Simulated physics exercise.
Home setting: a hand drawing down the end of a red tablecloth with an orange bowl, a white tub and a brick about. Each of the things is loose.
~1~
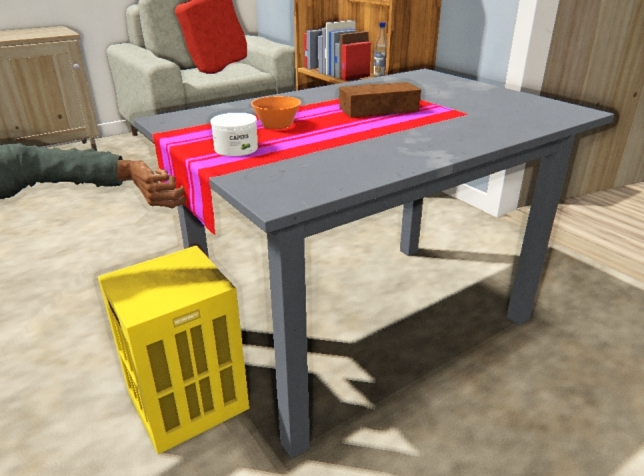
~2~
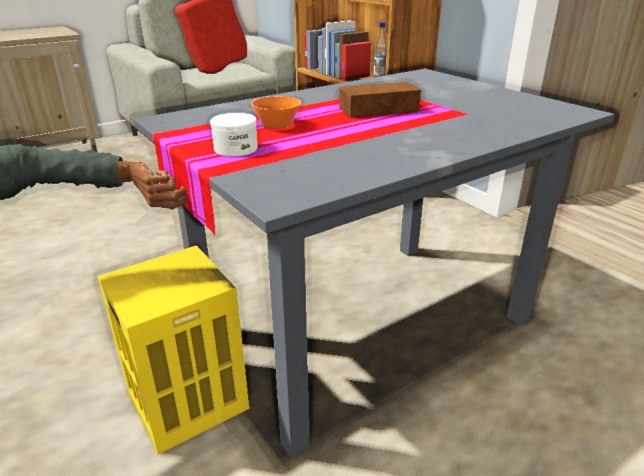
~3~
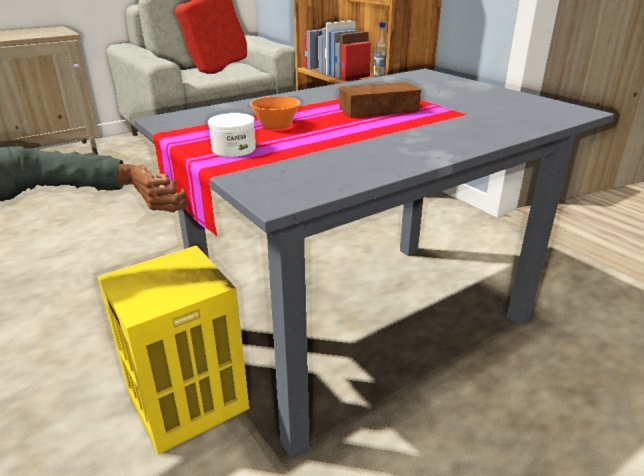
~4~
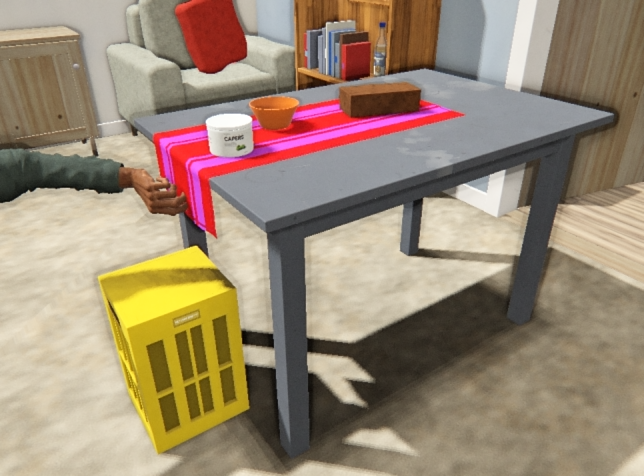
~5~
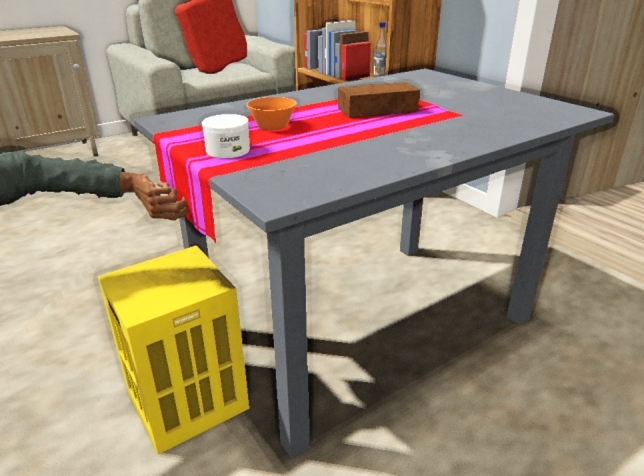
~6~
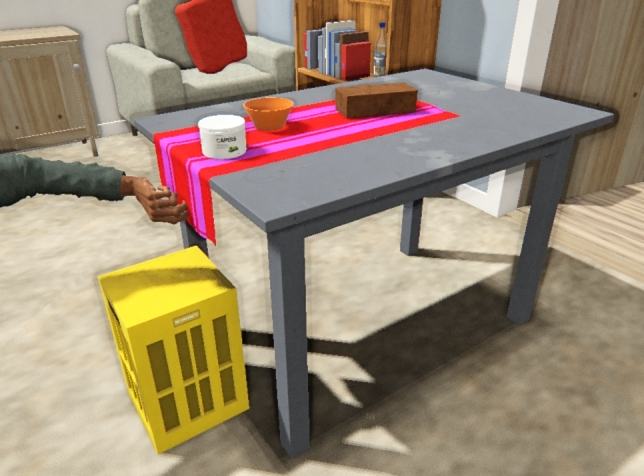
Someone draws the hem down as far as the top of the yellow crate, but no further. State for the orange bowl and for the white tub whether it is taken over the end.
Statement: The orange bowl is not taken over; the white tub is taken over.
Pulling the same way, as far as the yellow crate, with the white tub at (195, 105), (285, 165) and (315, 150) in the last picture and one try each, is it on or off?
At the first it holds its place on top; at the second it keeps clear of the edge; at the third it holds its place on top.
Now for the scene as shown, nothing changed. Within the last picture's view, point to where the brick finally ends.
In the last view its middle is at (330, 109).
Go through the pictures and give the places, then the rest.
Tablecloth end (216, 235); orange bowl (276, 103); white tub (234, 119); brick (380, 88); top of the crate (154, 301), in the first frame.
Tablecloth end (215, 236), far hem (468, 115); white tub (233, 119); white tub stands on the cloth, in the second frame.
Tablecloth end (217, 237); orange bowl (275, 103), in the third frame.
Tablecloth end (217, 239), far hem (466, 115); white tub (229, 120), in the fourth frame.
Tablecloth end (216, 243); orange bowl (272, 103), in the fifth frame.
Tablecloth end (216, 247), far hem (461, 116); orange bowl (268, 104); white tub (222, 122); top of the crate (154, 301), in the sixth frame.
Then, 0.30 s after the last picture, hem going down; bowl carried along near (250, 119); tub carried along near (201, 141).
Then, 0.70 s after the last picture, hem going down; bowl carried along near (226, 124); tub tipping at the edge near (166, 152).
At rest, hem on the crate; bowl carried along near (214, 126); tub over the edge. The orange bowl remains up there and the white tub is carried off the end.
